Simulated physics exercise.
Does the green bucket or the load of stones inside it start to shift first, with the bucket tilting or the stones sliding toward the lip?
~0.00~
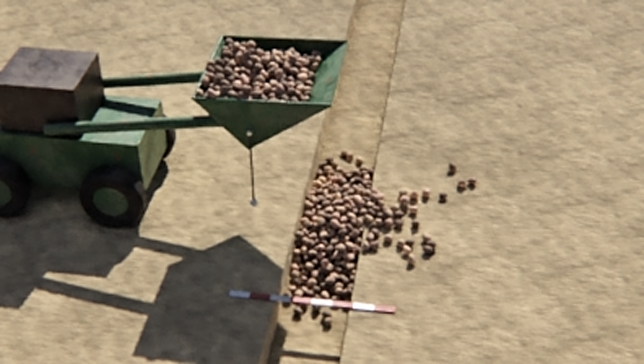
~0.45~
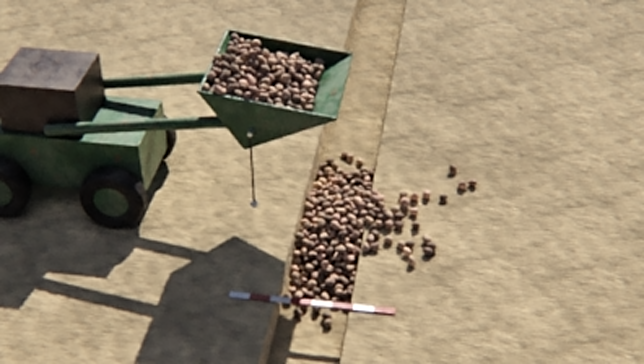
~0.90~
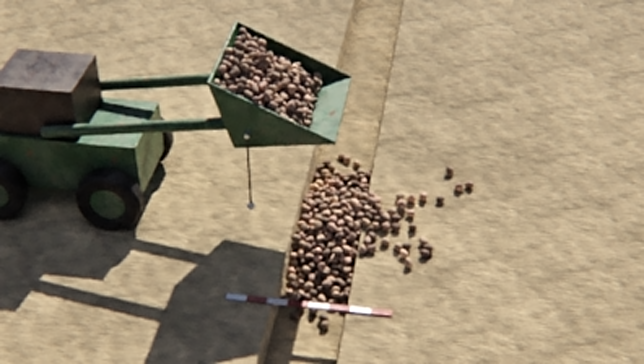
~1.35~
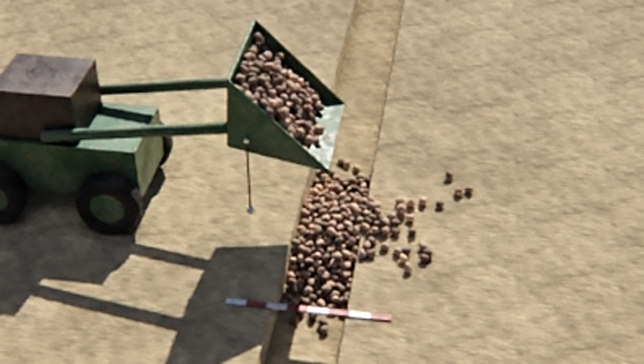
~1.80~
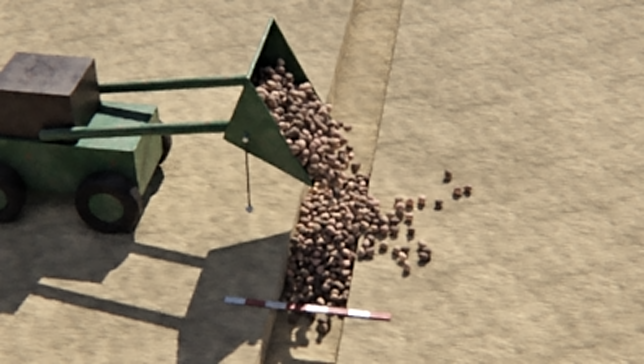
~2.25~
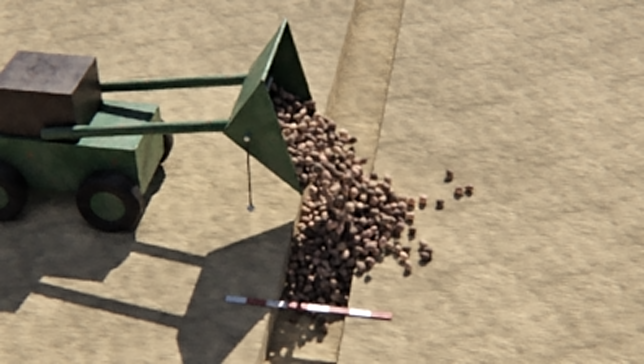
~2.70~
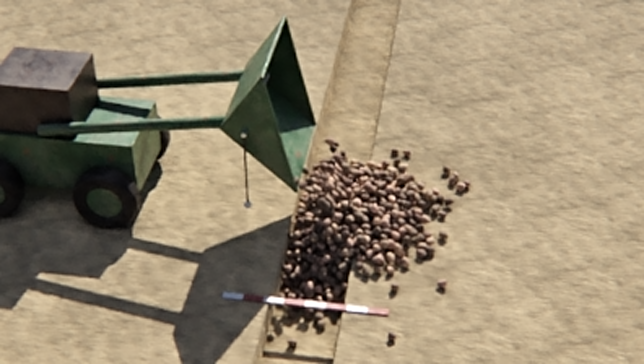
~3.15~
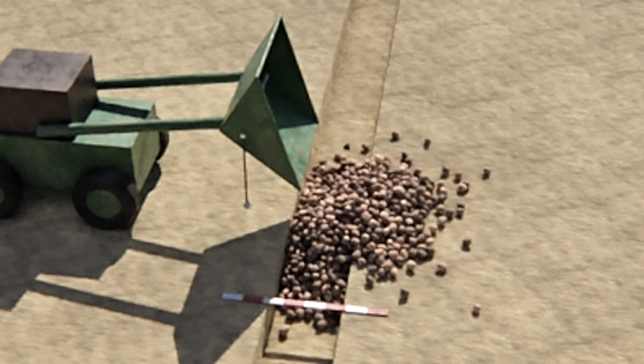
The green bucket starts first, tilting forward while the stones stay settled inside it. The stones only begin to slide toward the lip once it has tipped well down.
The clip opens on a green loader at the left, holding a bucket full of rounded brown stones beside a trench where an earlier pile already lies, with a red and white striped staff across it. The bucket tips forward to the right, at first keeping its load. As it steepens, the stones slide to the lip and pour onto the old pile. The heap swells and spills over the far side of the trench, with a few stones rolling farther out. It ends with the bucket empty and still tipped steeply, above a broad heap covering part of the trench and the ground to its right.
